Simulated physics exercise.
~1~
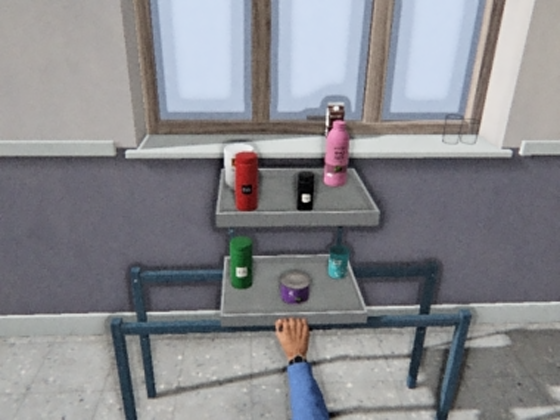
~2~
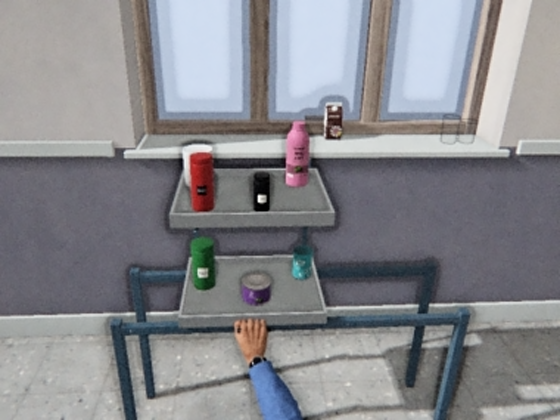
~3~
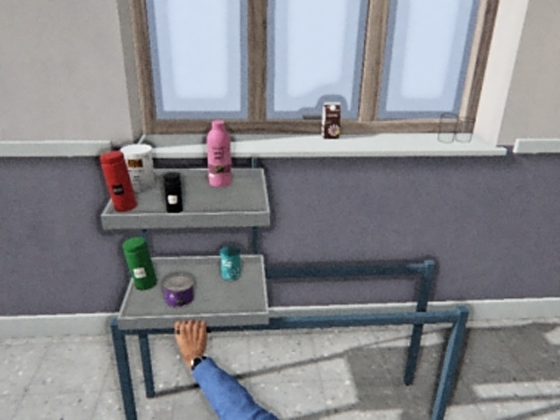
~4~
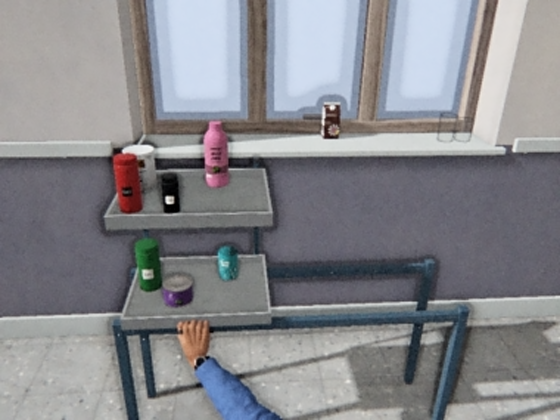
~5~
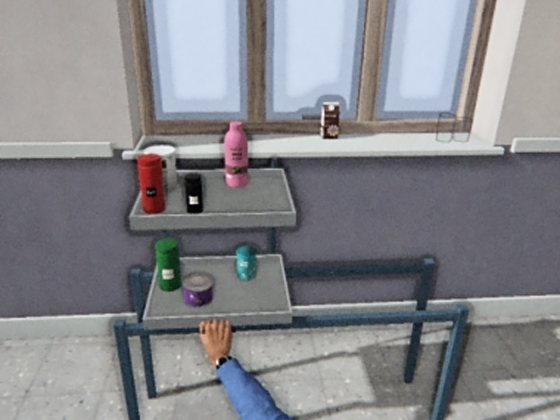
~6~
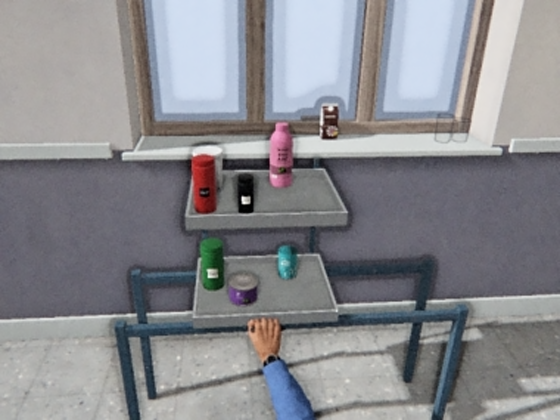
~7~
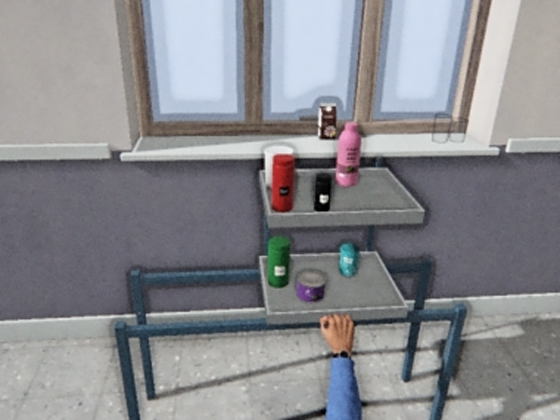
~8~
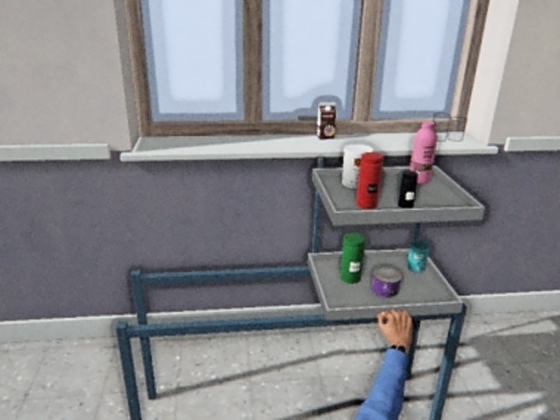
Below a window by a grey wall, a hand slid a two-level tray of colourful bottles, jars and tubs left along blue rails, where the red one briefly tilted, then pushed it all the way right, with everything still standing at the end.
